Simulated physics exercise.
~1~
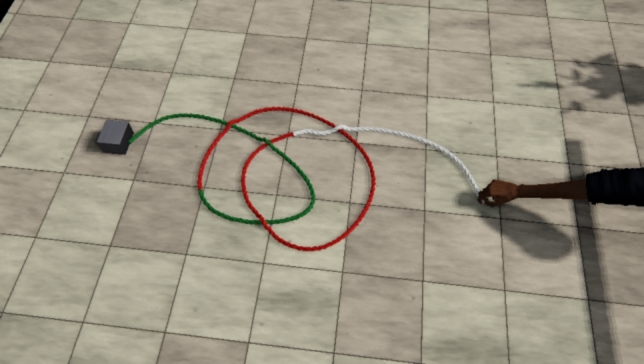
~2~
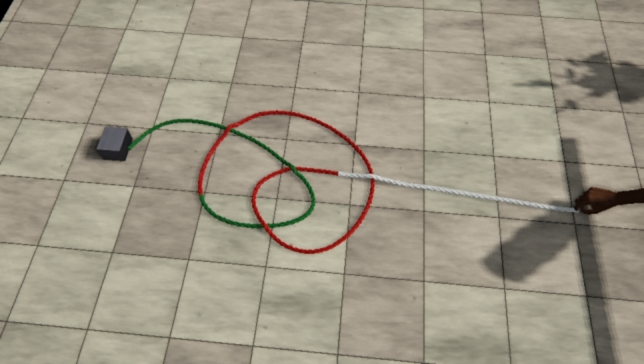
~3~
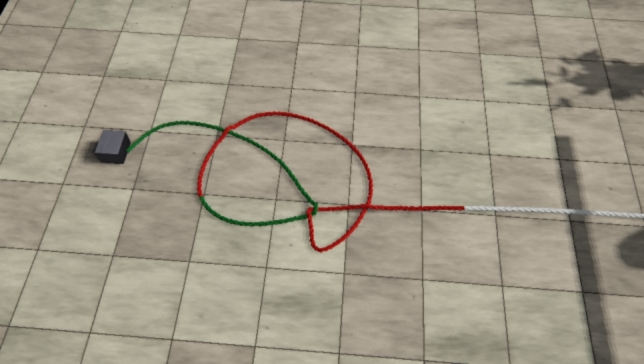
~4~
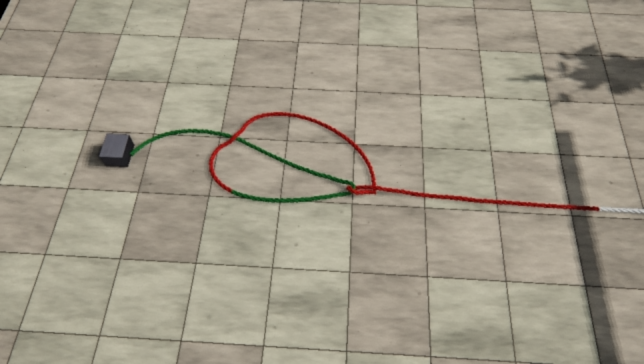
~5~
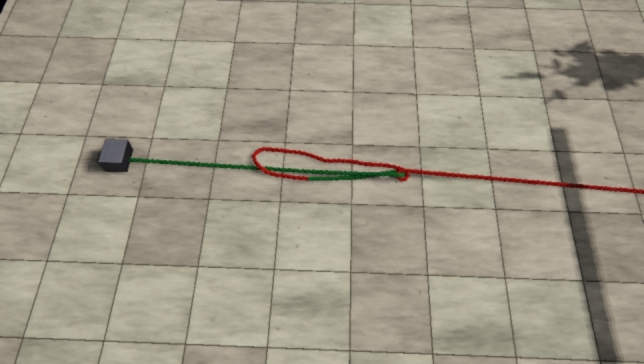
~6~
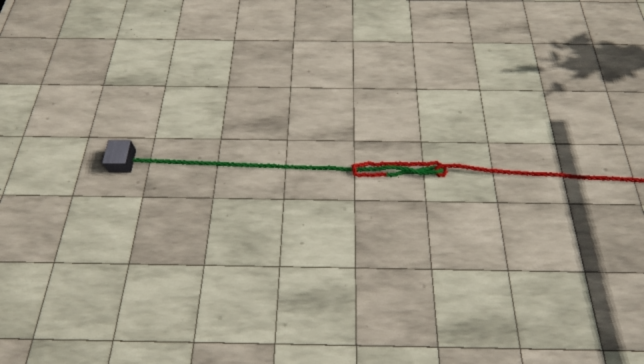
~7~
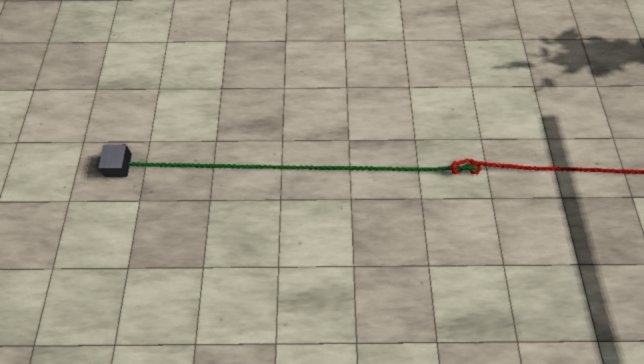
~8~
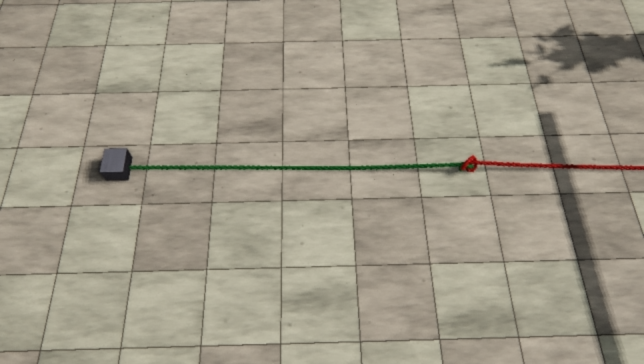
To begin with, a rope coloured green, red and white lies in overlapping loops on a tiled floor, its green end fixed to a small dark block at the left, while a hand grips the white end. The hand pulls that end off to the right and passes out of view, drawing the white part straight. The inner loop shrinks and folds into a sharp bend, and the larger loop is dragged rightward. The loops flatten into a narrow, twisted bundle as the green part straightens. Finally, they cinch into a small, tight red knot, with the rope stretched taut on both sides.
